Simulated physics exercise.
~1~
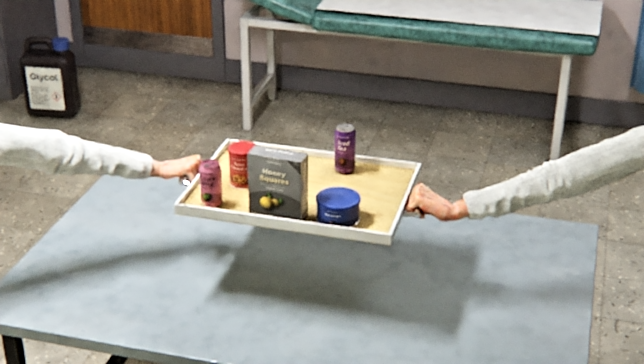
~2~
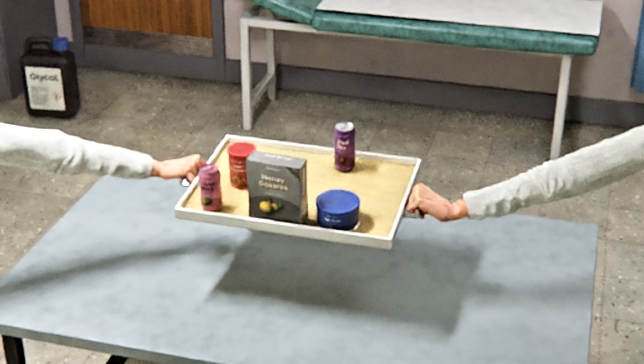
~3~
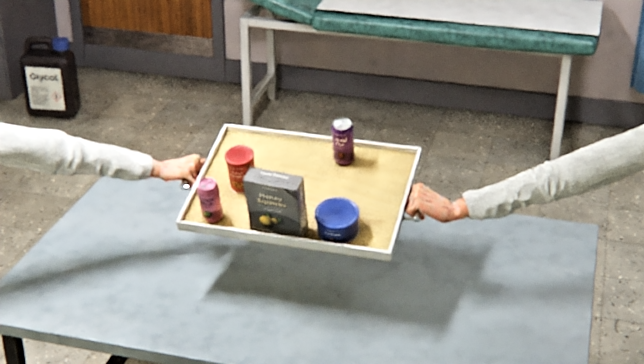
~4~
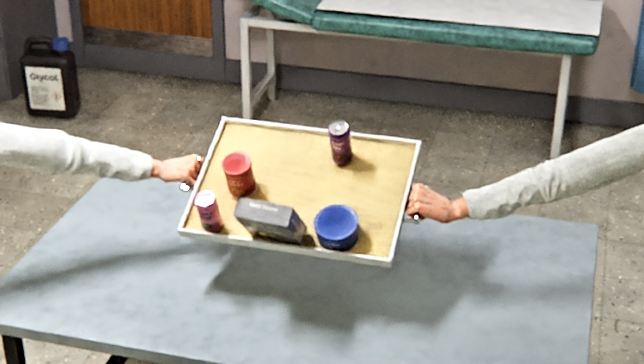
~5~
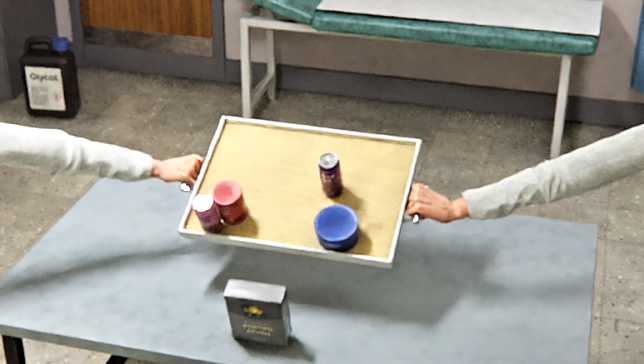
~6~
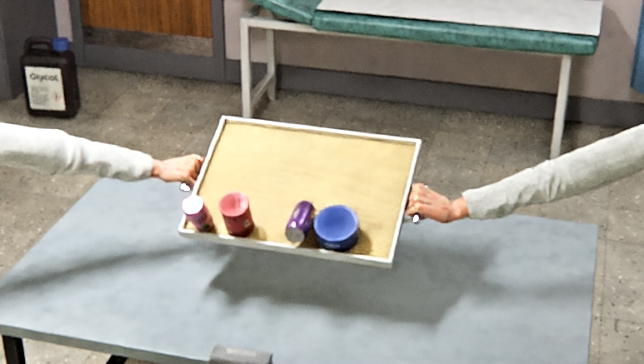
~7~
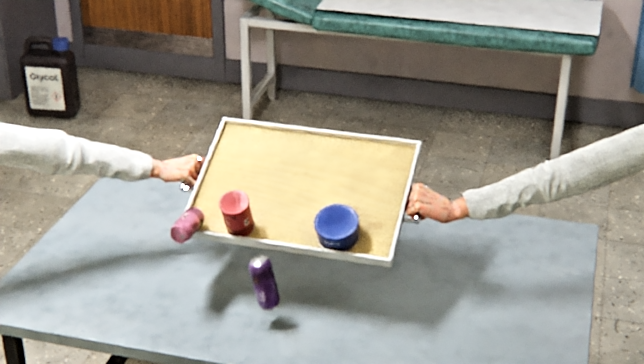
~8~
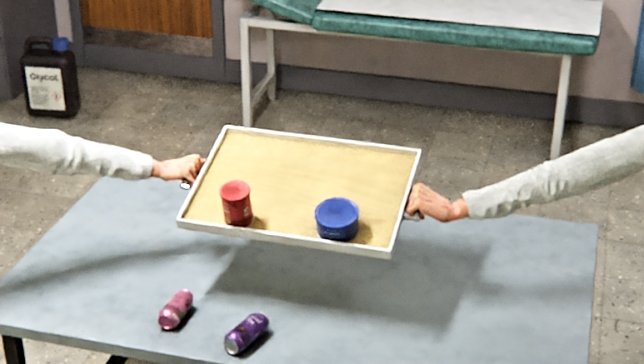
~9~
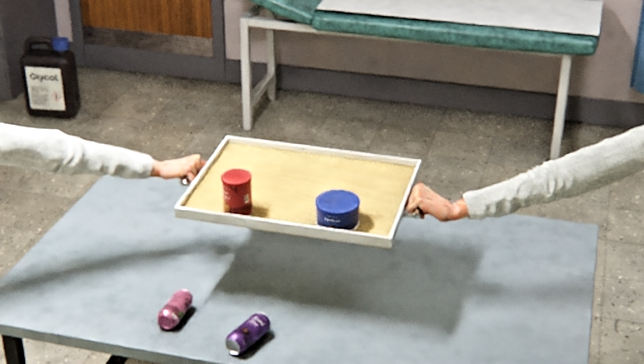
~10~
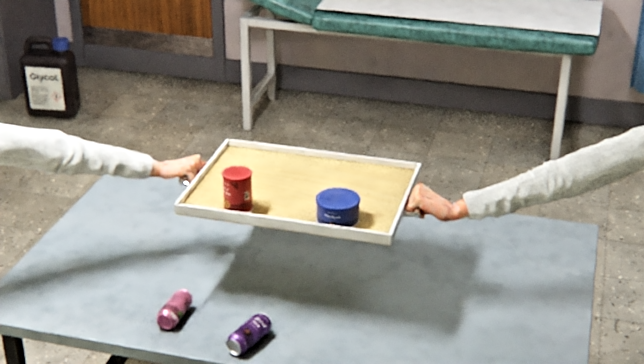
A tray held by two hands tipped toward the viewer, and the grey packet slid off the near edge, followed by the purple can and then the pink can, before it levelled again with the red tin and blue tub still aboard.
